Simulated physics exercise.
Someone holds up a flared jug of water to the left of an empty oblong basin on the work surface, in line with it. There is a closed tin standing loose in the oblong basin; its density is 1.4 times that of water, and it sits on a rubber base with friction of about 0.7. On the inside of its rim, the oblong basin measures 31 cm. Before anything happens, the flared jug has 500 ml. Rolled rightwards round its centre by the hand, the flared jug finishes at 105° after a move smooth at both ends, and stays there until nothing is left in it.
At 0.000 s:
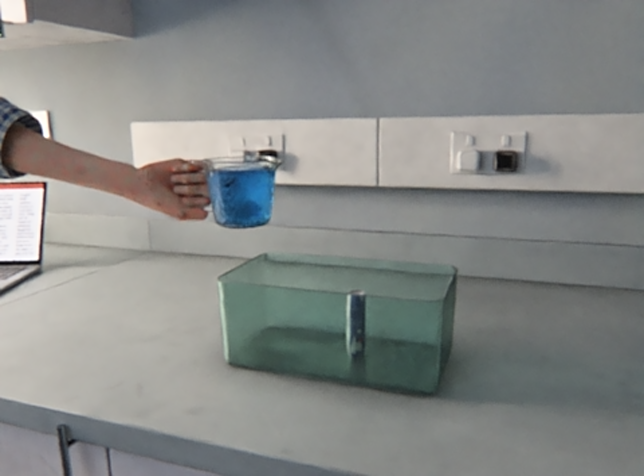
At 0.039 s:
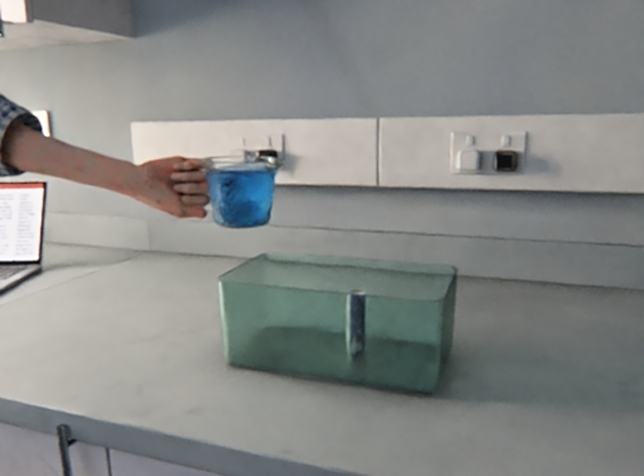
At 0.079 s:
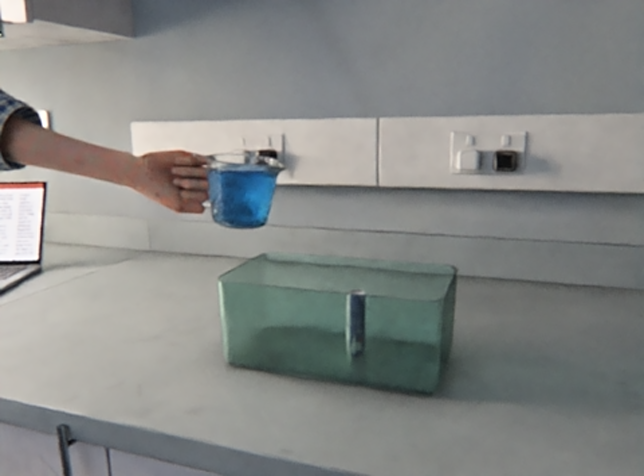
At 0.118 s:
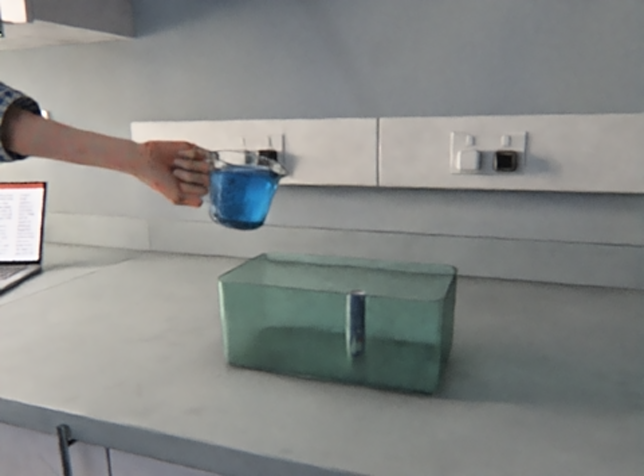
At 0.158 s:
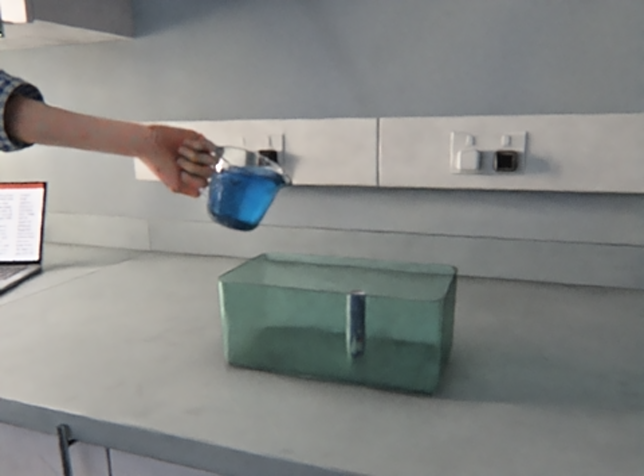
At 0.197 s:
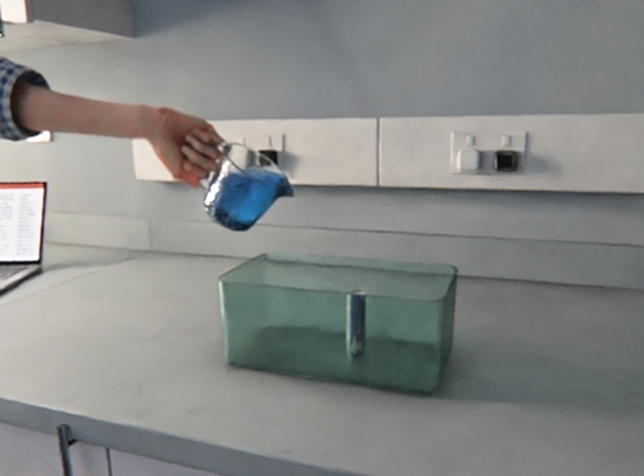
A hand held a clear jug of blue water above and to the left of a greenish see-through basin on the counter, then gradually tilted it to the right, the water shifting towards its spout.
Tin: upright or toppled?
Upright.
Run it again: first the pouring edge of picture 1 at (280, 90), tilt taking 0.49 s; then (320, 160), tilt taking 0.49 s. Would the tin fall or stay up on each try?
Try 1: Tipped over; try 2: Tipped over.
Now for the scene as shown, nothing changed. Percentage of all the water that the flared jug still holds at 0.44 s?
Around 36 percent.
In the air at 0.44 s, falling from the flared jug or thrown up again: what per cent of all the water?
Around 26 percent.
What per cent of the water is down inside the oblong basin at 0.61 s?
Around 90 per cent of the whole.
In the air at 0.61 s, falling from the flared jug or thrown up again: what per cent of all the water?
Some 6 per cent.
After 0.44 s the tilt is 102° and 36 per cent is still to pour; the tin stands where it began.
After 0.61 s the tilt is 105° and 5 per cent is still to pour; the tin stands where it began.
After 0.79 s the tilt is 105° and 0 per cent is still to pour; the tin stands where it began.
After 0.99 s the tilt is 105° and 0 per cent is still to pour; the tin stands where it began.
In the end the tin stands where it began.
